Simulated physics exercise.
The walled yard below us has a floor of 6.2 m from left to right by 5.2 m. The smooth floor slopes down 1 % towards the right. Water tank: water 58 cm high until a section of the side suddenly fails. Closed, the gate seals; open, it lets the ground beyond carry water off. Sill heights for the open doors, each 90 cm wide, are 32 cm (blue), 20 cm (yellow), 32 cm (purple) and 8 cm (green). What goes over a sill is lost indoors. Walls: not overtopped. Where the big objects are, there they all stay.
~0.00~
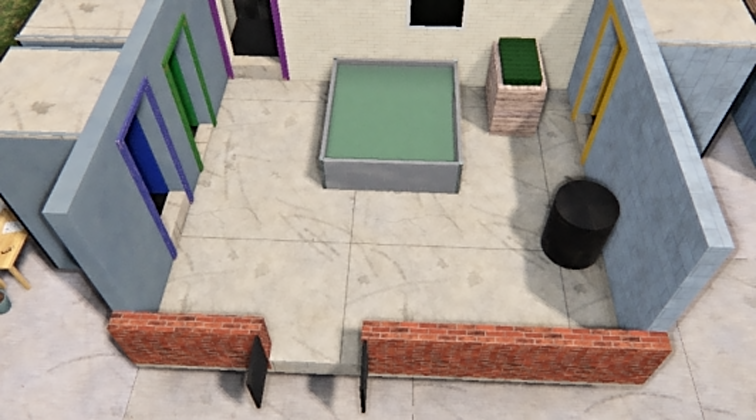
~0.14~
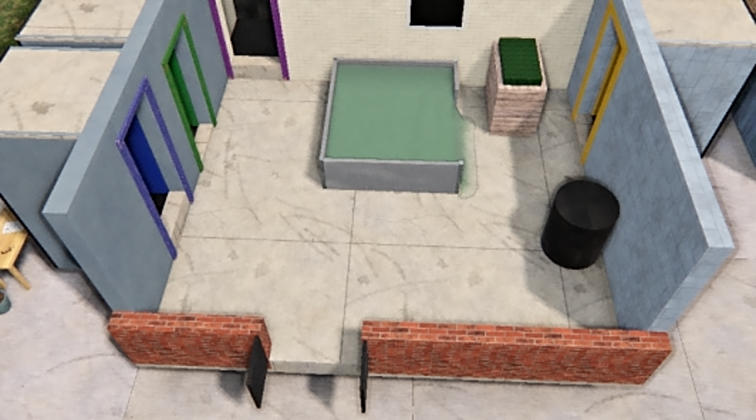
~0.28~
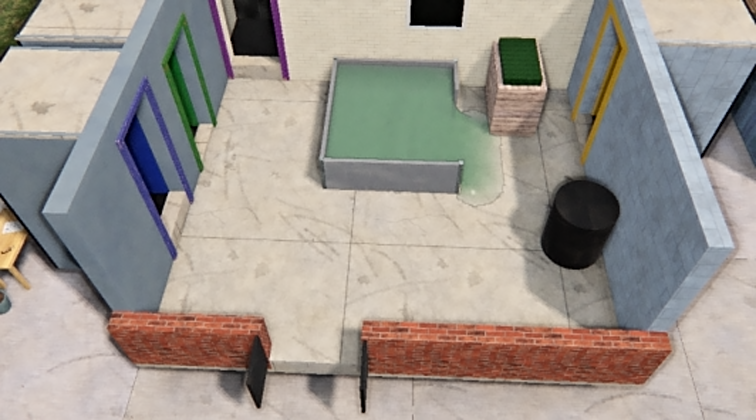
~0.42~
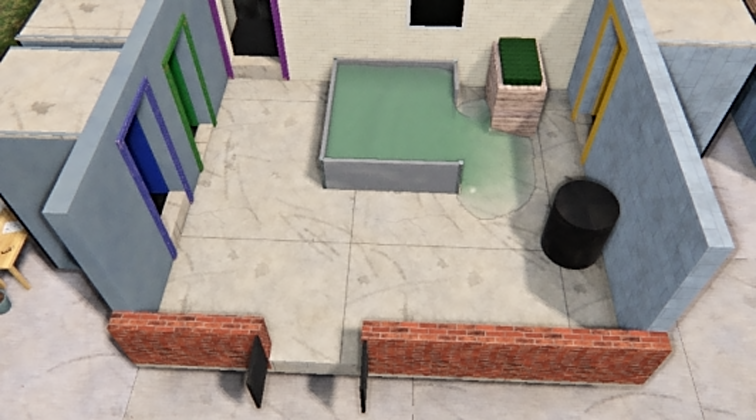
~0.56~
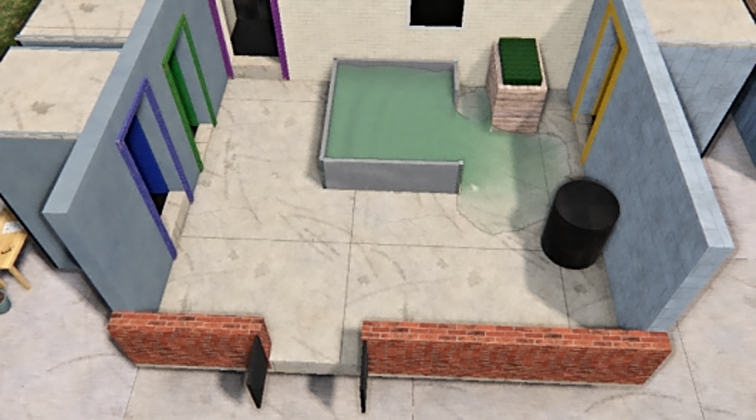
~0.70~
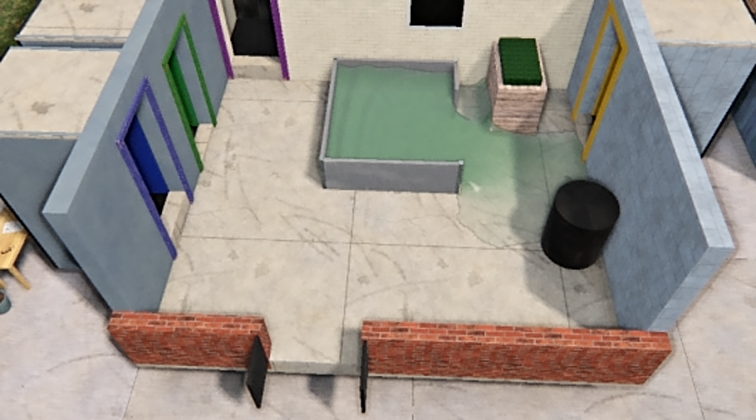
A big gray tank of greenish water sat still in a walled yard, then water poured out through a gap in its right side and spread across the floor, past the brick planter toward the right wall.
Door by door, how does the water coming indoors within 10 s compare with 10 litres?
The blue door lets in no more than that; the yellow door lets in more than that; the purple door lets in no more than that; the green door lets in no more than that.
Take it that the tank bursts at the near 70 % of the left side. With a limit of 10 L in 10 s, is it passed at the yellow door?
At the yellow door the limit is not exceeded.
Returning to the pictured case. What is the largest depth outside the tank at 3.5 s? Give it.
Peak depth: Approx. 44 cm.
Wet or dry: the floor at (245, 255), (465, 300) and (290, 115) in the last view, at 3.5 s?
Going in order, clear, then covered, then clear.
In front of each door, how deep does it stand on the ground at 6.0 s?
In centimetres, the blue door has 2, the yellow door 18, the purple door 4 and the green door 2.
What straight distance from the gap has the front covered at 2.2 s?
That works out near 4.0 m.
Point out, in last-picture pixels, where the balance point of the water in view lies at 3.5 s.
I'd put it close to (477, 169).
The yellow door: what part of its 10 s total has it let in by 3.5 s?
Estimate: Around 75 per cent.
After 1.4 s water covers 20 % of the floor and is deepest (50 cm) near (583, 222); blue door not reached, yellow door 30 cm at the sill, 27 L in, purple door not reached, green door not reached.
After 2.2 s water covers 30 % of the floor and is deepest (42 cm) near (551, 176); blue door not reached, yellow door 33 cm at the sill, 73 L in, purple door 1 cm at the sill, 0 L in, green door not reached.
After 3.5 s water covers 50 % of the floor and is deepest (44 cm) near (538, 100); blue door not reached, yellow door 33 cm at the sill, 131 L in, purple door 2 cm at the sill, 0 L in, green door not reached.
After 6.0 s water covers 75 % of the floor and is deepest (22 cm) near (624, 358); blue door not reached, yellow door 18 cm at the sill, 175 L in, purple door 4 cm at the sill, 0 L in, green door 2 cm at the sill, 0 L in.
After 10.0 s water covers 95 % of the floor and is deepest (14 cm) near (591, 204); blue door 8 cm at the sill, 0 L in, yellow door 13 cm at the sill, 176 L in, purple door 3 cm at the sill, 0 L in, green door 5 cm at the sill, 0 L in.
